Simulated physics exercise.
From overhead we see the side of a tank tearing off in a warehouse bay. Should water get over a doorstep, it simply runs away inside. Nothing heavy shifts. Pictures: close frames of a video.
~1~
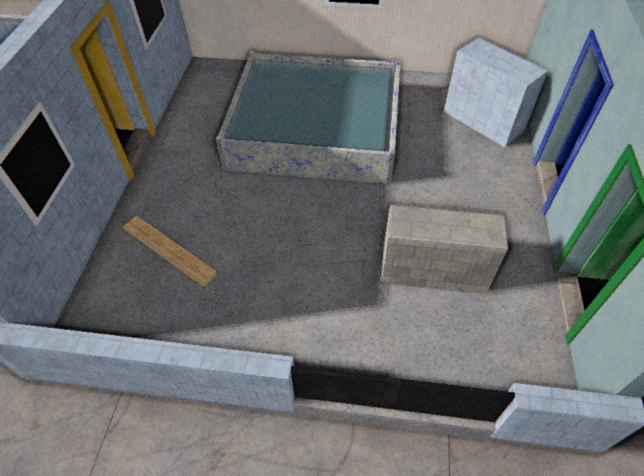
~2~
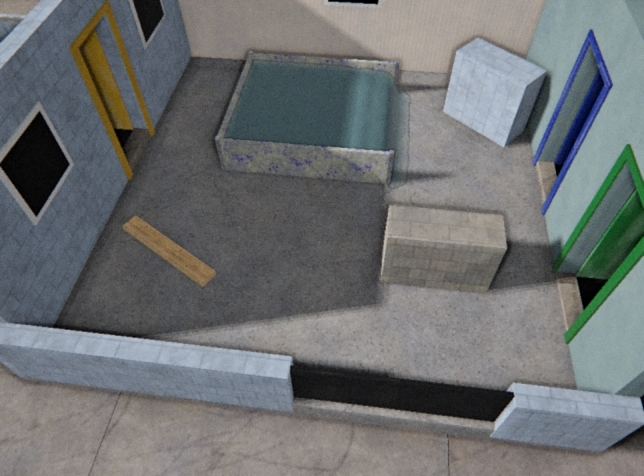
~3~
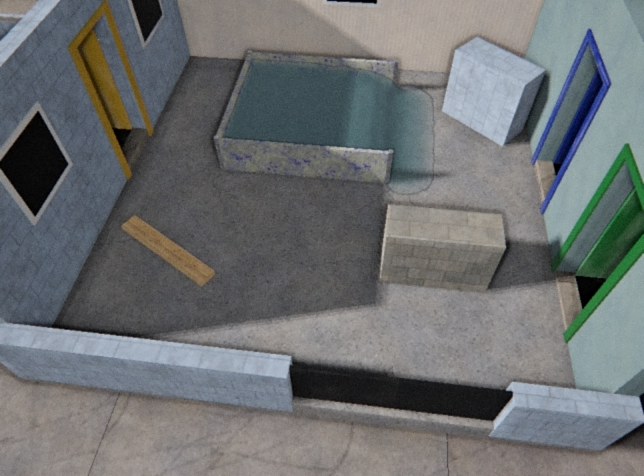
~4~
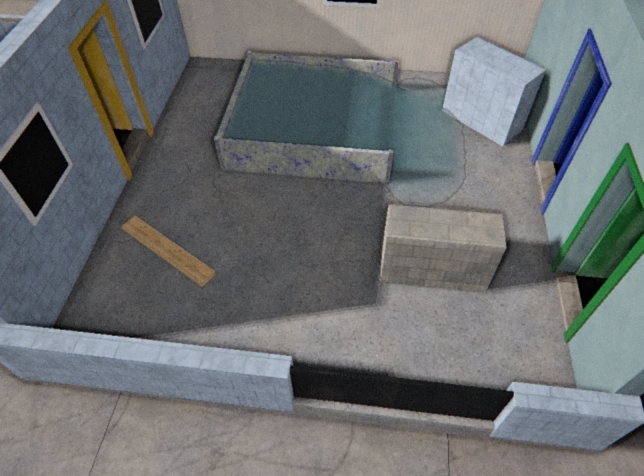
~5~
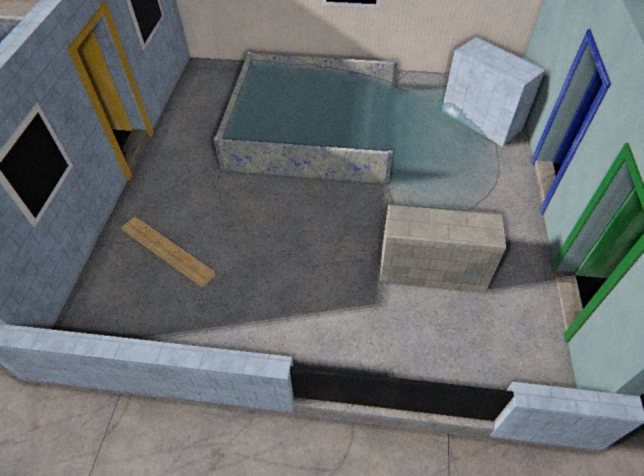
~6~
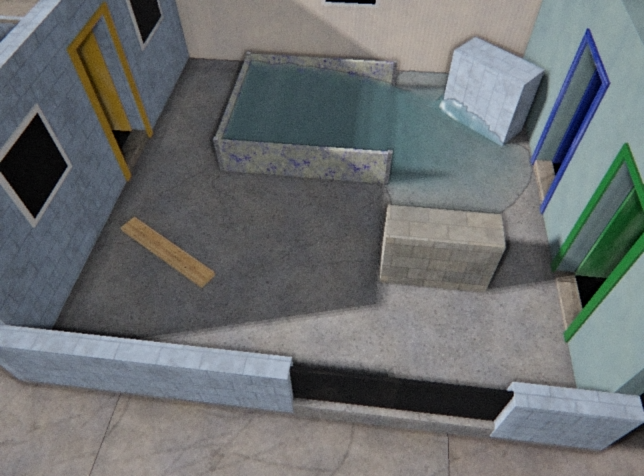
In a walled bay, water pours from the tank's open right side and spreads around blocks.
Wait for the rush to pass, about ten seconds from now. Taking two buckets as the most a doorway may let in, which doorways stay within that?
Result: The yellow door will be within bounds; the blue door will be over the limit; the green door will be over the limit.
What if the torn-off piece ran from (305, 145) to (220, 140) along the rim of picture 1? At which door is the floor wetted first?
Go with the door marked yellow.
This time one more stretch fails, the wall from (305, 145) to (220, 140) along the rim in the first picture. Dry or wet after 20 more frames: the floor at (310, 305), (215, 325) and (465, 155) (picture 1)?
In the order given: Swamped, swamped and untouched.
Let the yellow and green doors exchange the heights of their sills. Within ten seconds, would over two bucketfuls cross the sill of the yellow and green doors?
One by one: The yellow one passes that mark; the green one is under.
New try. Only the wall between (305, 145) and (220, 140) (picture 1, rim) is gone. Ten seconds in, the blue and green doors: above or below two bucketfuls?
Blue: Short of the mark; green: Past the mark.
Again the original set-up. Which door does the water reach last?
Observed: The yellow one.
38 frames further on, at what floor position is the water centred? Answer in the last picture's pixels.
The water's centre sits above (380, 181).
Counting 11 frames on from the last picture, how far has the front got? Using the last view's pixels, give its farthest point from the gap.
My best guess is about (563, 369).
A moment on, water covers 25 % of the floor; the yellow door not reached, the blue door over two buckets in, the green door not reached.
Next, water covers 30 % of the floor; the yellow door not reached, the blue door far over two buckets in, the green door wet at the sill, nothing in.
Then, water covers 40 % of the floor; the yellow door not reached, the blue door far over two buckets in, the green door under two buckets in.
Later, water covers 85 % of the floor; the yellow door not reached, the blue door far over two buckets in, the green door over two buckets in.
In the end, water covers 100 % of the floor; the yellow door wet at the sill, nothing in, the blue door far over two buckets in, the green door far over two buckets in.
